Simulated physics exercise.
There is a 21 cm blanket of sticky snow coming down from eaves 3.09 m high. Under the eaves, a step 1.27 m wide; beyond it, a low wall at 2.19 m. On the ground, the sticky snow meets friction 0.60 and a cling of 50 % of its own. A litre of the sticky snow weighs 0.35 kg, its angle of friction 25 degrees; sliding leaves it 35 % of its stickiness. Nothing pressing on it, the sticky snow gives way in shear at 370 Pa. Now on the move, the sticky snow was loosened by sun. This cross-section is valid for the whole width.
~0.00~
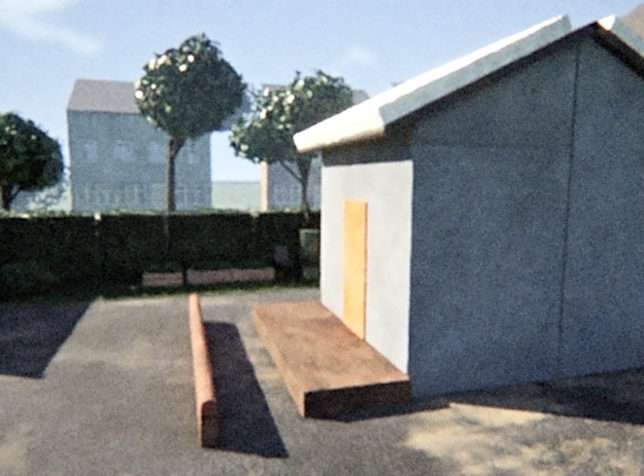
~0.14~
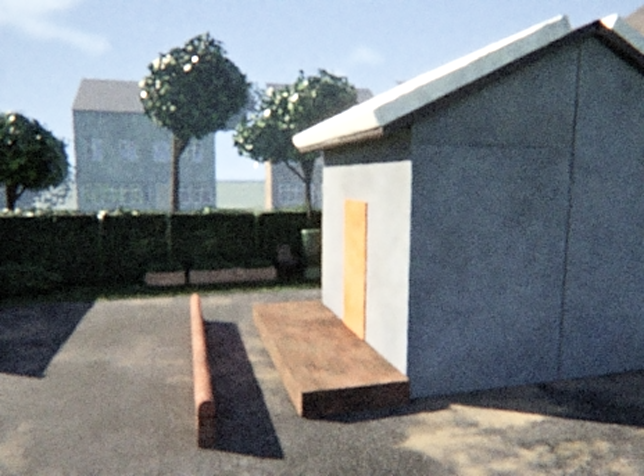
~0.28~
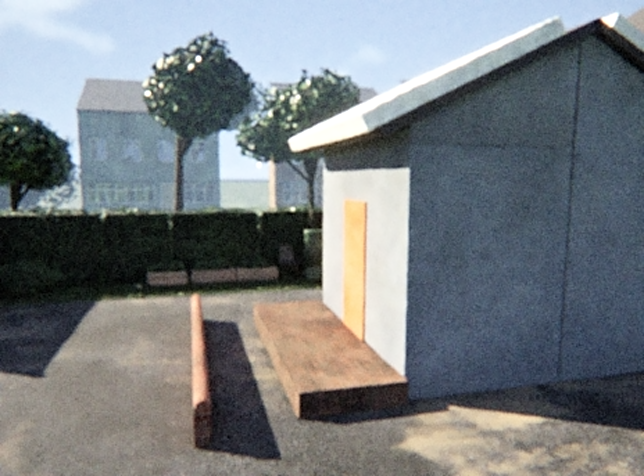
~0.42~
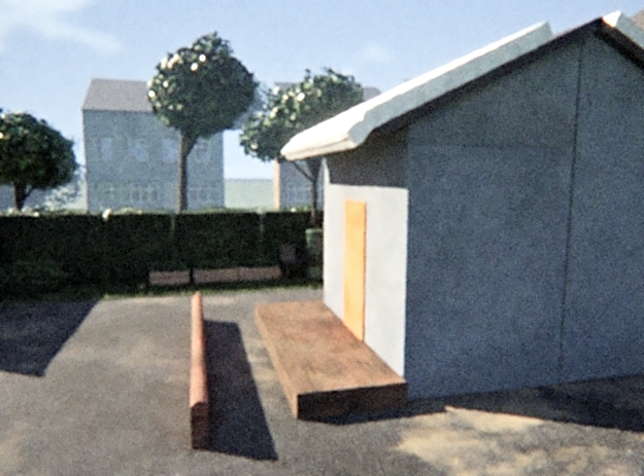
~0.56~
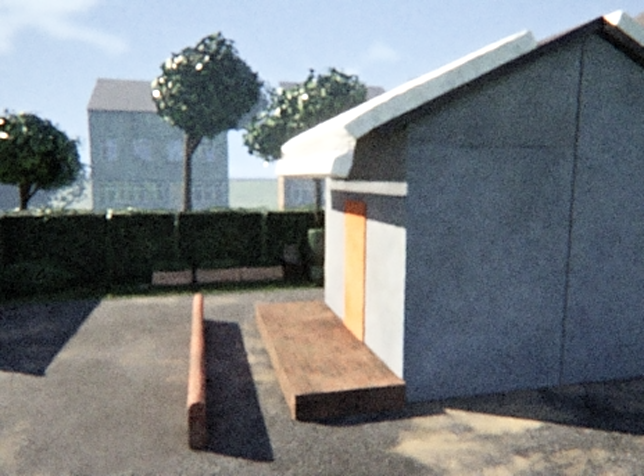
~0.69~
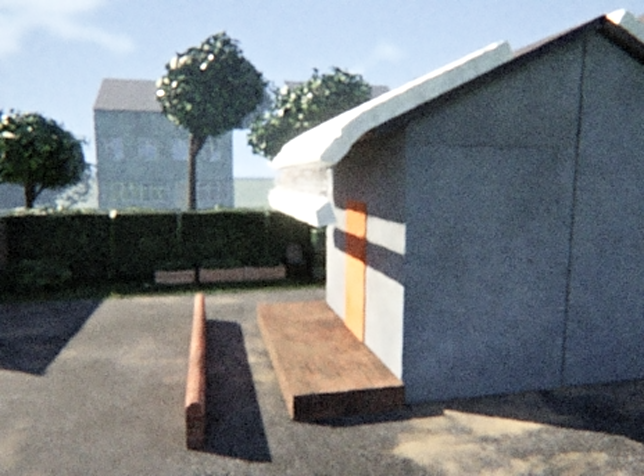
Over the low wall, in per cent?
46 %.
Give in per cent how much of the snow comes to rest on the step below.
Roughly 2 percent.
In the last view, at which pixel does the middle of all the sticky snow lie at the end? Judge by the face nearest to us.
The middle is near (145, 427) in that view.
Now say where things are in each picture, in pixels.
The first picture shows foremost bit of the sticky snow at (377, 110), 1 % of it past the eaves, in one piece.
The second picture shows foremost bit of the sticky snow at (372, 111), its middle shifted 3.4 cm, 3 % of it past the eaves, in one piece.
The third picture shows foremost bit of the sticky snow at (362, 117), its middle shifted 14 cm, 6 % of it past the eaves, in one piece.
The fourth picture shows foremost bit of the sticky snow at (346, 132), its middle shifted 31 cm, 13 % of it past the eaves, cracking.
The fifth picture shows foremost bit of the sticky snow at (331, 167), its middle shifted 56 cm, 22 % of it past the eaves, cracking.
The sixth picture shows foremost bit of the sticky snow at (315, 213), its middle shifted 89 cm, 34 % of it past the eaves, cracking.
After 1.11 s, 42 % is still on the roof and 0 % is past the low wall.
After 1.61 s, none is still on the roof and 40 % is past the low wall.
After 2.10 s, none is still on the roof and 46 % is past the low wall.
After 2.60 s, none is still on the roof and 46 % is past the low wall.
After 2.90 s, none is still on the roof and 46 % is past the low wall.
